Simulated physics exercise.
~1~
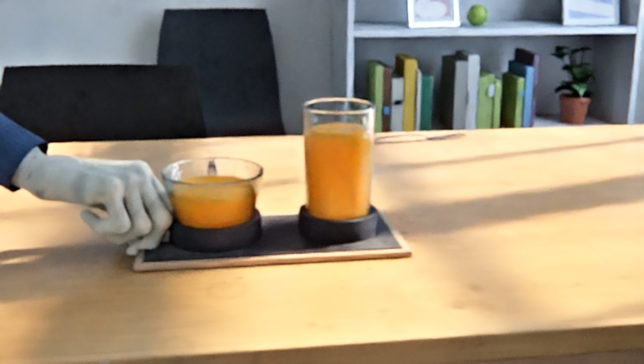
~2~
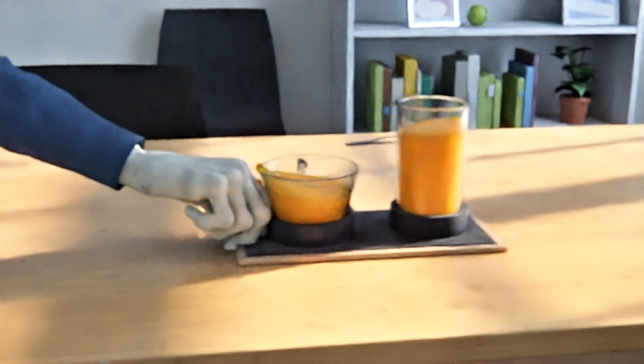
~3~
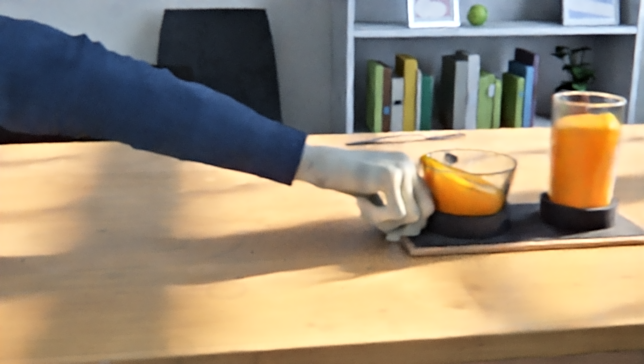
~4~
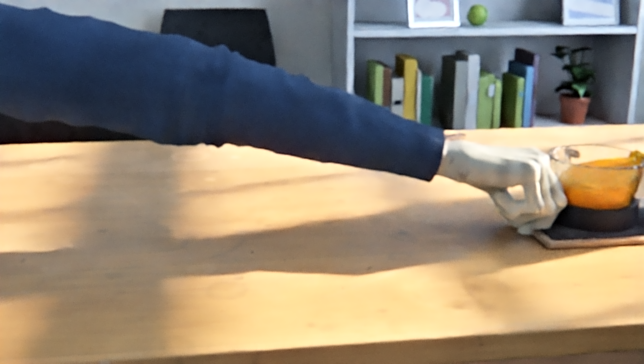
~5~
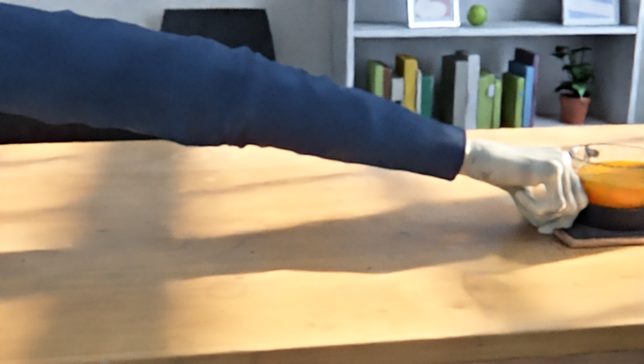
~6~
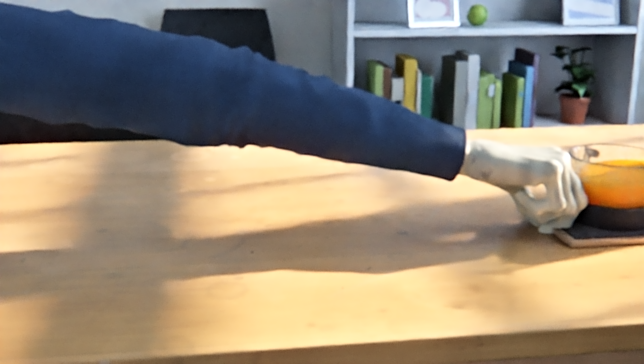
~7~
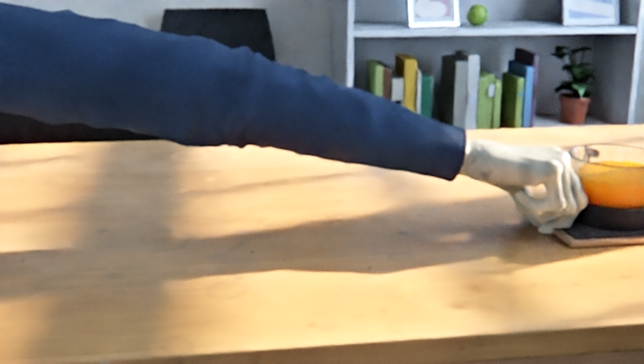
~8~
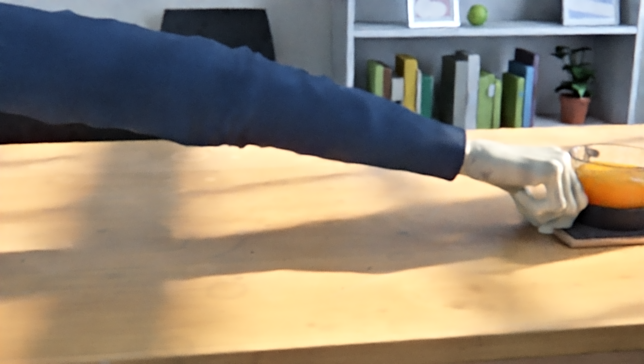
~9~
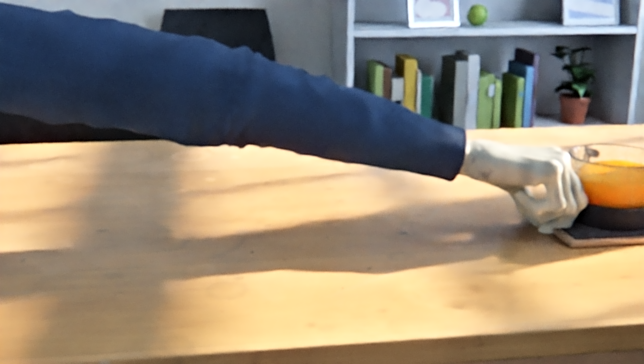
The clip opens on a sunlit wooden table, where a pale hand in a dark blue sleeve grips the left end of a dark tray holding a wide glass cup and a slim, taller glass, both containing orange juice. The hand pushes the tray to the right, and the juice in the cup tilts, riding up toward its left side. As the arm stretches across the table, the tall glass passes out of view at the right. The tray then stops with the cup partly visible at the edge, its juice rocking slightly while the hand stays in place.
